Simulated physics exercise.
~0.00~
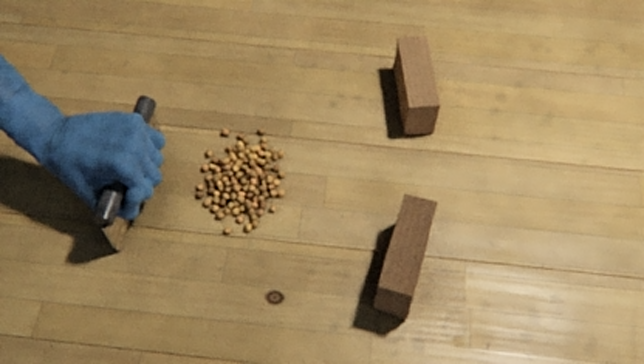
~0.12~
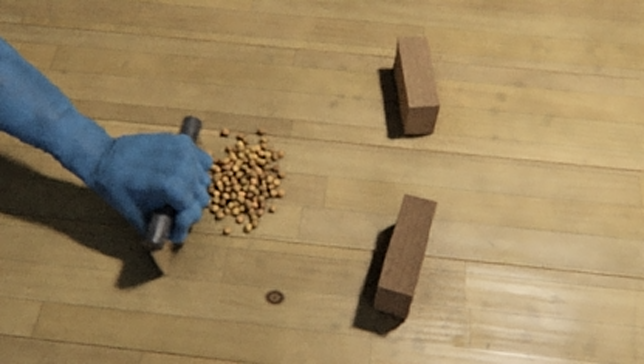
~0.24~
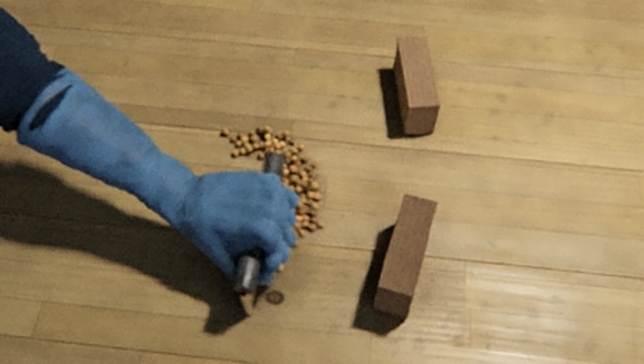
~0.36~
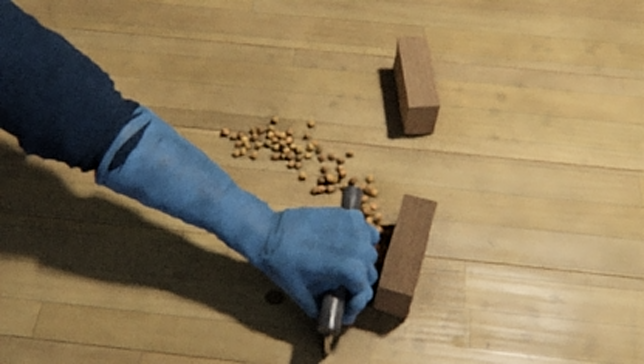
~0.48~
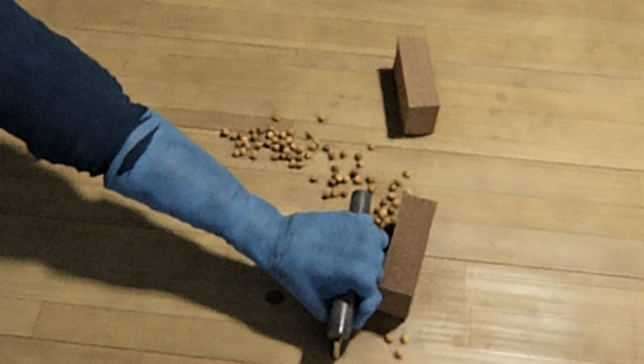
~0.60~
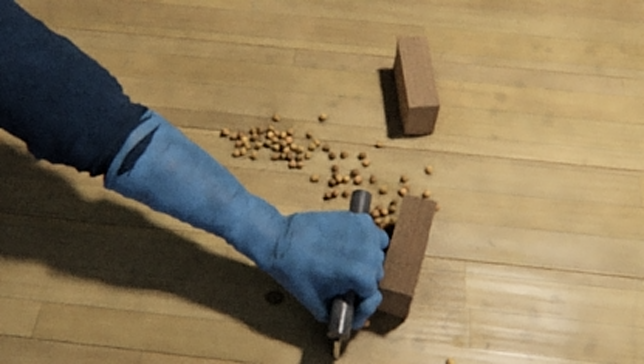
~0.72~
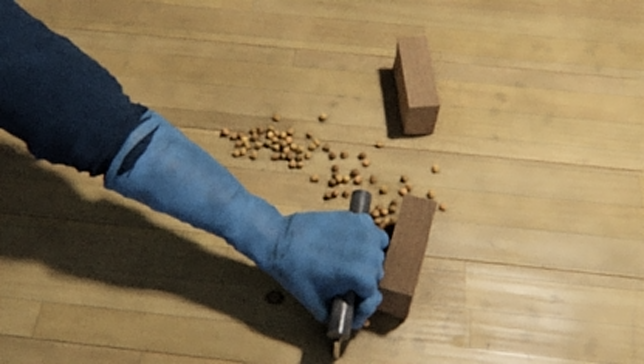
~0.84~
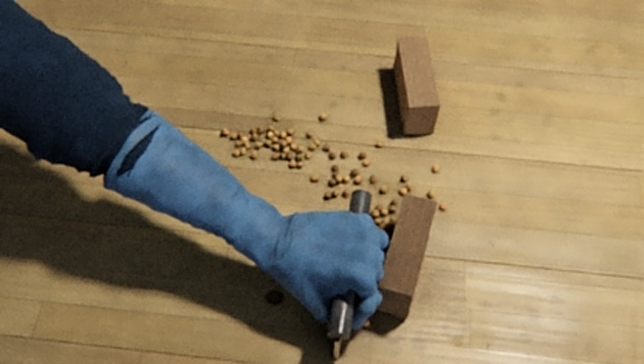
In the video, a blue-gloved hand sweeps a dark-handled scraper right and down across a wooden floor, pushing part of a pile of chickpeas toward the nearer of two brown blocks. It stops there, leaving most pieces scattered before the blocks, with very few past them.
